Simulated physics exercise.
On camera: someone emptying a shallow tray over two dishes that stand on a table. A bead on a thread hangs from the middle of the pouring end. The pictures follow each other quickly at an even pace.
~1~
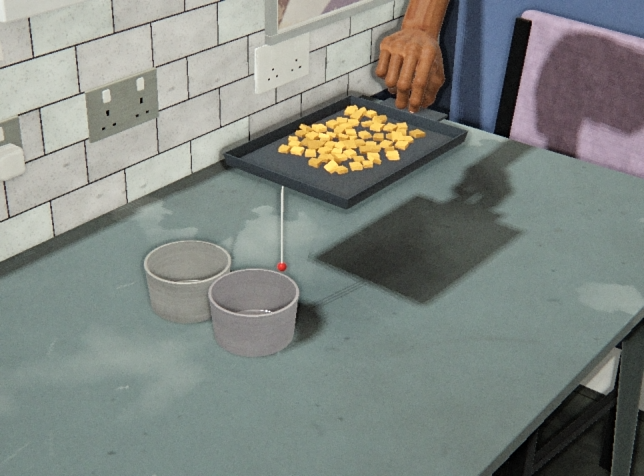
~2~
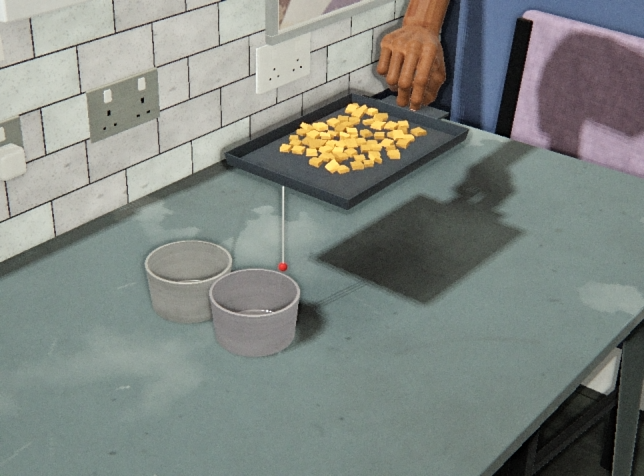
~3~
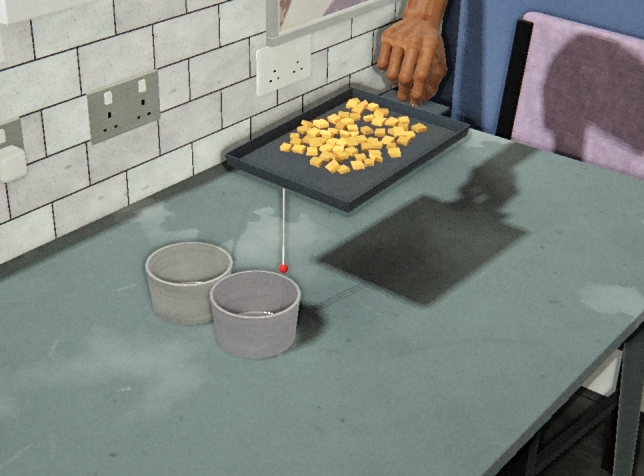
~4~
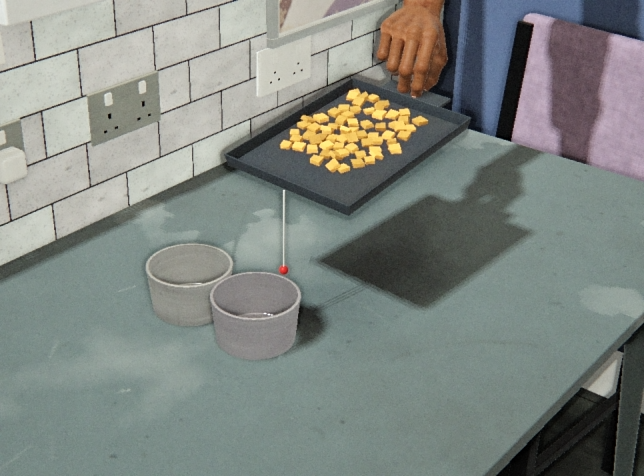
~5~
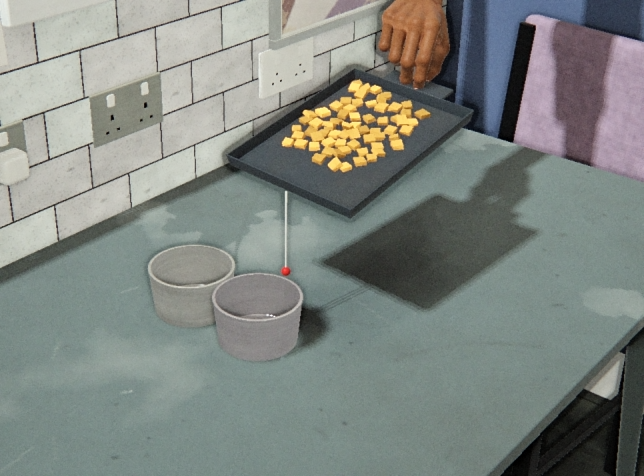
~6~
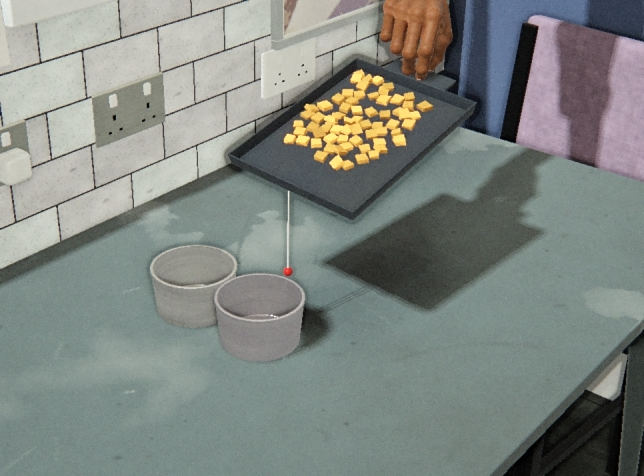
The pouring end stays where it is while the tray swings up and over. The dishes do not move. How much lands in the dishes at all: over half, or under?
Caught overall: Only the smaller part.
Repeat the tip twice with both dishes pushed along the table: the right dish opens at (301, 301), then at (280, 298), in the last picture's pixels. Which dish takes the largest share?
In turn: The right-hand dish; the right dish.
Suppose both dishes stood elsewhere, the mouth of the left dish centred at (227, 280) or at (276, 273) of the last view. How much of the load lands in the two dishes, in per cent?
The first gives 80 %, the second 60 %.
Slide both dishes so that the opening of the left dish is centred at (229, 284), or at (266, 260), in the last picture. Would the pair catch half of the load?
First most of it, then under half.
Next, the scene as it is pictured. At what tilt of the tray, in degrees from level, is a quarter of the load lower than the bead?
At some 105 degrees.
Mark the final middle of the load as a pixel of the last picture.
Near (307, 356).
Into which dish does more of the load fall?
It is the right dish.
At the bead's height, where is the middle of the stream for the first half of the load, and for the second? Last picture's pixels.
First near (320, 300), later near (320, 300).
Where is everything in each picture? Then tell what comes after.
Corners of the pouring end at (227, 153) and (347, 197), level; middle of the load at (350, 139), cereal squares; left dish at (158, 295); right dish at (224, 327); bead on its thread at (282, 267), in the first frame.
Corners of the pouring end at (228, 153) and (348, 198), level; middle of the load at (351, 138), in the second frame.
Corners of the pouring end at (228, 154) and (348, 201), tipped barely, lowest at the right corner; middle of the load at (352, 136), in the third frame.
Corners of the pouring end at (228, 154) and (348, 204), tipped a little, lowest at the right corner; middle of the load at (352, 131), in the fourth frame.
Corners of the pouring end at (230, 154) and (350, 207), tipped a little, lowest at the right corner; middle of the load at (354, 126), in the fifth frame.
Corners of the pouring end at (232, 154) and (352, 210), tipped a little, lowest at the right corner; middle of the load at (356, 120); left dish at (164, 299); right dish at (230, 332), in the sixth frame.
Soon, tray tipped steeply; nearly all on the tray; a small part in the air.
A while on, tray tipped right over; most on the tray; a small part in the right dish; a small part outside both; a small part in the air.
Towards the end, tray tipped past a quarter turn; about a third in the right dish; about two thirds outside both.
Finally, tray tipped past a quarter turn; about a third in the right dish; none in the left dish; about two thirds outside both.
